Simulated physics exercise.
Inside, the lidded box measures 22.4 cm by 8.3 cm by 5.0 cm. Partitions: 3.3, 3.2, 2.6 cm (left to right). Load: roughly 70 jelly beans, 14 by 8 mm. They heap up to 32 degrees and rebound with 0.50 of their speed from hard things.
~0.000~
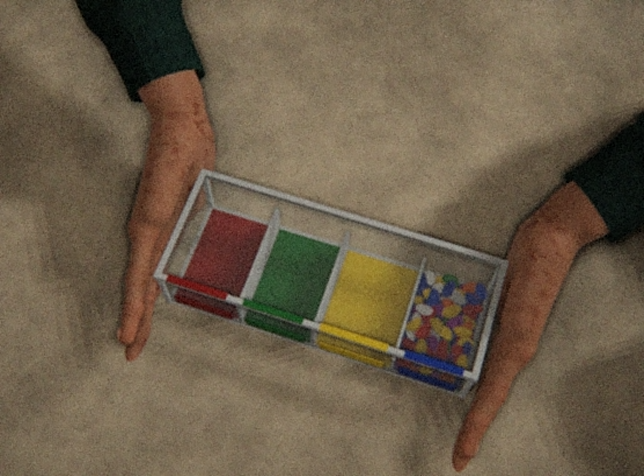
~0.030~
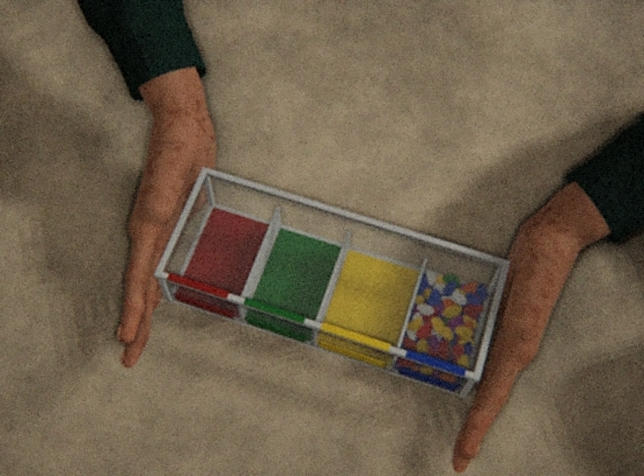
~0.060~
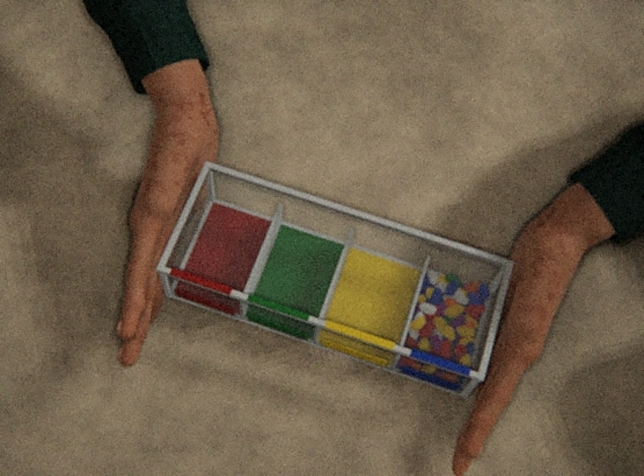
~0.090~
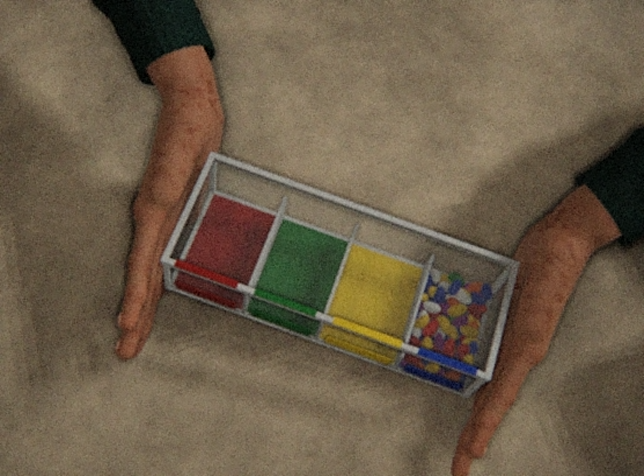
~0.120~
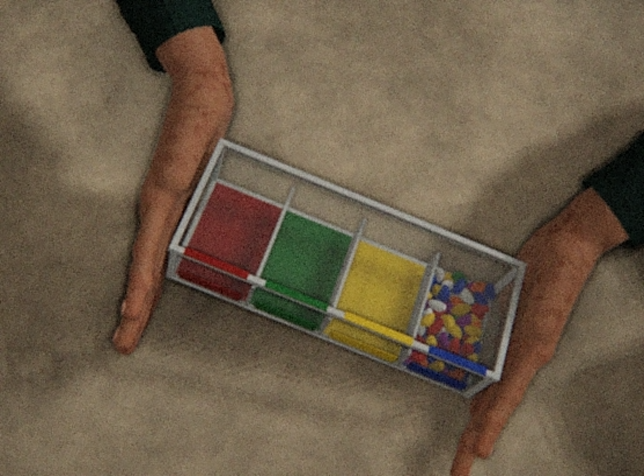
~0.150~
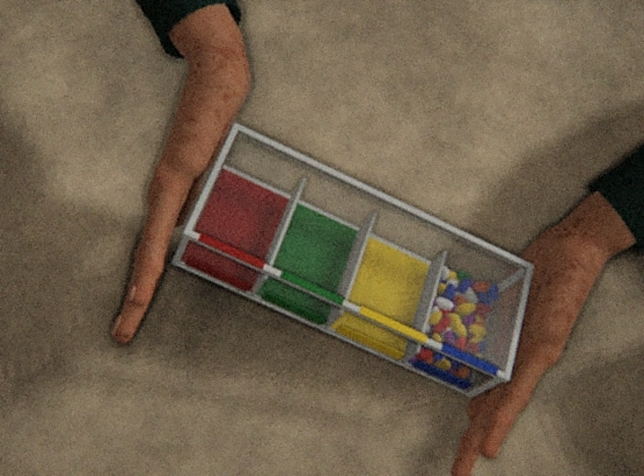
Two hands in dark green sleeves, seen from above over a plain beige-brown surface, press flat against the two ends of a clear, lidded box with pale edges. Its four compartments run left to right in red, green, yellow and blue, with multicoloured jelly beans in the blue one. The hands tilt the box, slowly then faster, raising its left end while the right end stays low.
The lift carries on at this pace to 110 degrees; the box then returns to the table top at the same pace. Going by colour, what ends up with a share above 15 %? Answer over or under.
Red under, blue over, green under, yellow under.
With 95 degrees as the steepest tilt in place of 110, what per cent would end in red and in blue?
In that case red 0; blue 100.
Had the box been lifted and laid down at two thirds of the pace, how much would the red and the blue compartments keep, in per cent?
In that case red 0, blue 100.
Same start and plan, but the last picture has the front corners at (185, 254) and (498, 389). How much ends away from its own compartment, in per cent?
It would be near 0 per cent.
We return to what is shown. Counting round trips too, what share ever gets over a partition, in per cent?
About 0 per cent.
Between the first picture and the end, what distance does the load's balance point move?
Some 0.5 cm.
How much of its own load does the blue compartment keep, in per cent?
About 100 per cent.
After 0.68 s, tilt 110 degrees; blue 100 %.
Then, at 1.04 s, tilt 47 degrees; blue 100 %.
Then, at 1.48 s, tilt 0 degrees; blue 100 %.
In the end, at 1.9 s, red 0 %, blue 100 %, green 0 %, yellow 0 %.
